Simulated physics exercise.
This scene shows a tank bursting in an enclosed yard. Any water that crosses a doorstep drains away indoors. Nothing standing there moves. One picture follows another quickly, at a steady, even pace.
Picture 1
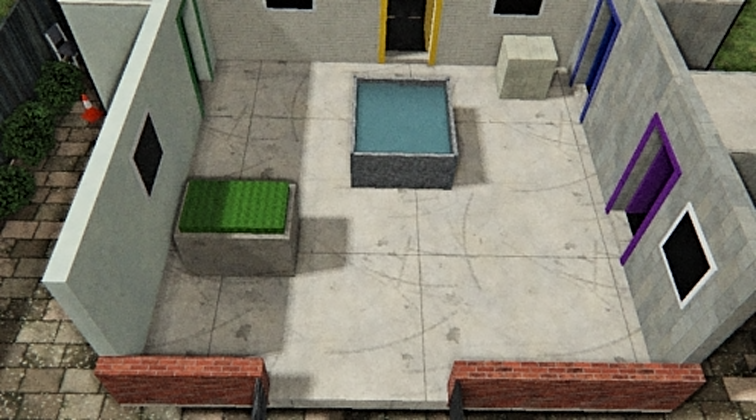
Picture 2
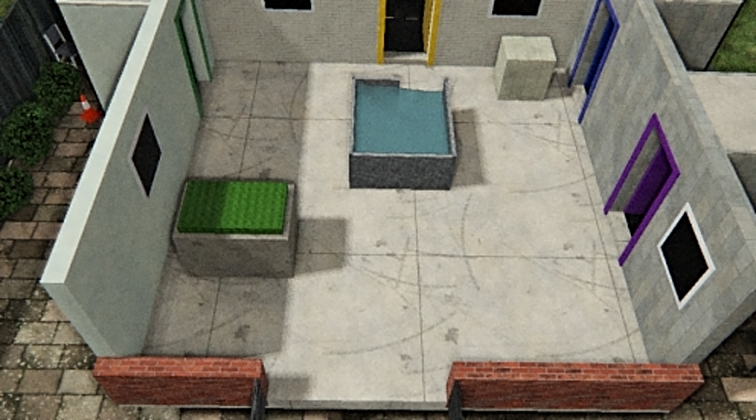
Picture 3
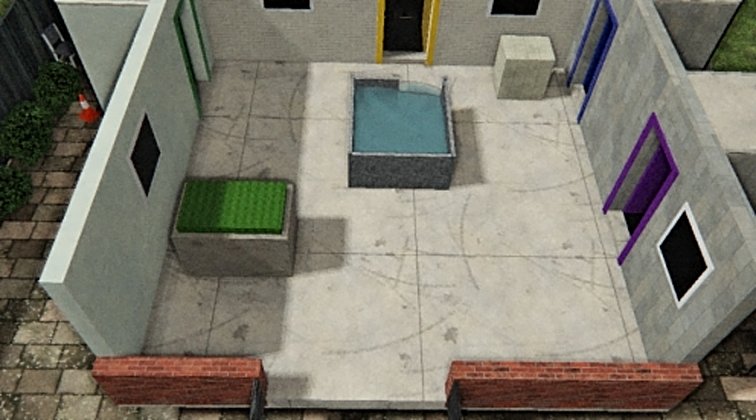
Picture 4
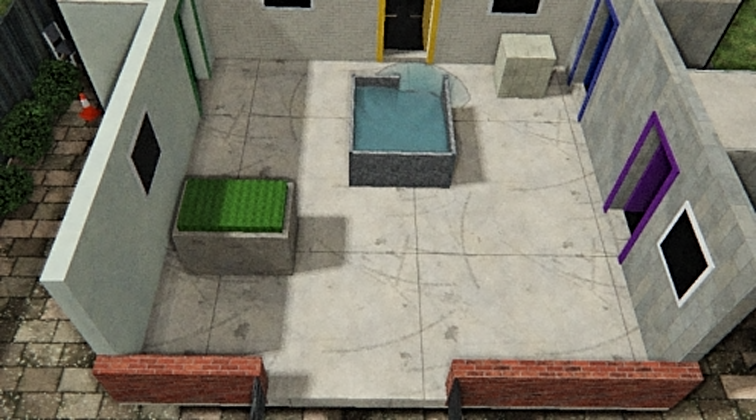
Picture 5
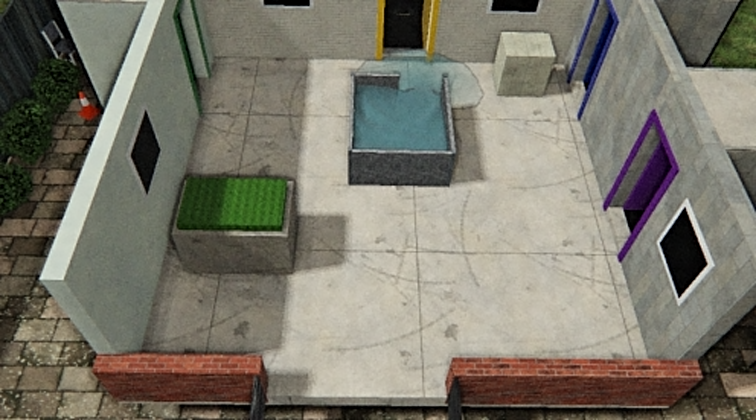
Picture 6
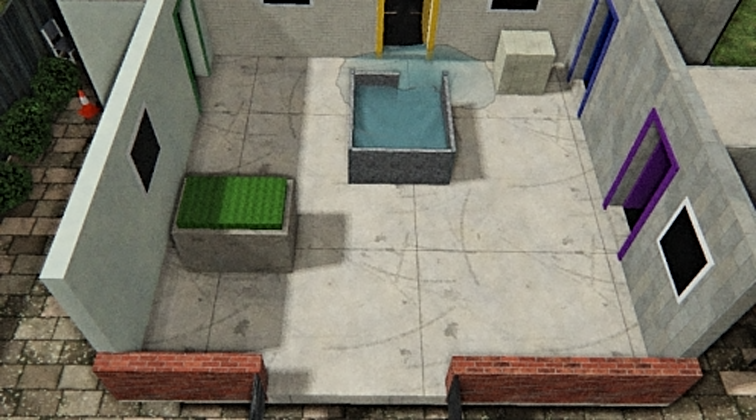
Water pours from the burst tank's far side and spreads across the concrete near the yellow-framed door.
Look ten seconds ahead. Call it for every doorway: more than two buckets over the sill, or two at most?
My call: The purple door two at most; the green door more than two; the yellow door more than two; the blue door two at most.
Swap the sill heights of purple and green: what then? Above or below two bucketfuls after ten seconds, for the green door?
In short: Green keeps below it.
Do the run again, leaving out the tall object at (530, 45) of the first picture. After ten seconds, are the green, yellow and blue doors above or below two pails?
In short: The green one passes that mark, the yellow one floods, the blue one passes that mark.
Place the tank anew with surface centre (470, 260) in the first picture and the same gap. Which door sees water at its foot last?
The one in green.
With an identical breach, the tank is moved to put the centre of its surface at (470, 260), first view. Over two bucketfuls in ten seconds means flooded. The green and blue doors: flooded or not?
Green door exceeds it, blue door exceeds it.
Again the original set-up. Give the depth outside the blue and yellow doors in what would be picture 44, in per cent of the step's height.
The first sits near 60 in a hundred and the second near 110 in a hundred.
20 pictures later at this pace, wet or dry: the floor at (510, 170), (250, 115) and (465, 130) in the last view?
In turn, the points end up soaked, soaked and soaked.
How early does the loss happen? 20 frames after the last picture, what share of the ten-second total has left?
Roughly 75 %.
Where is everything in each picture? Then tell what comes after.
The tank at (402, 118) is whole and still, in the first frame.
The front is at a hidden place, out from the gap on the tank's far side, in the second frame.
Water pours out on the tank's far side and has run to a hidden place, in the third frame.
The front is at (406, 63), out from the gap on the tank's far side, in the fourth frame.
Water pours out on the tank's far side and has run to (458, 62), in the fifth frame.
Water pours out on the tank's far side and has run to (482, 61), in the sixth frame.
A moment on, water covers 10 % of the floor; the purple door not reached, the green door not reached, the yellow door far over two buckets in, the blue door not reached.
Next, water covers 20 % of the floor; the purple door not reached, the green door not reached, the yellow door far over two buckets in, the blue door wet at the sill, nothing in.
Then, water covers 40 % of the floor; the purple door wet at the sill, nothing in, the green door under two buckets in, the yellow door far over two buckets in, the blue door under two buckets in.
Later, water covers 70 % of the floor; the purple door wet at the sill, nothing in, the green door over two buckets in, the yellow door far over two buckets in, the blue door under two buckets in.
In the end, water covers 90 % of the floor; the purple door wet at the sill, nothing in, the green door over two buckets in, the yellow door far over two buckets in, the blue door under two buckets in.
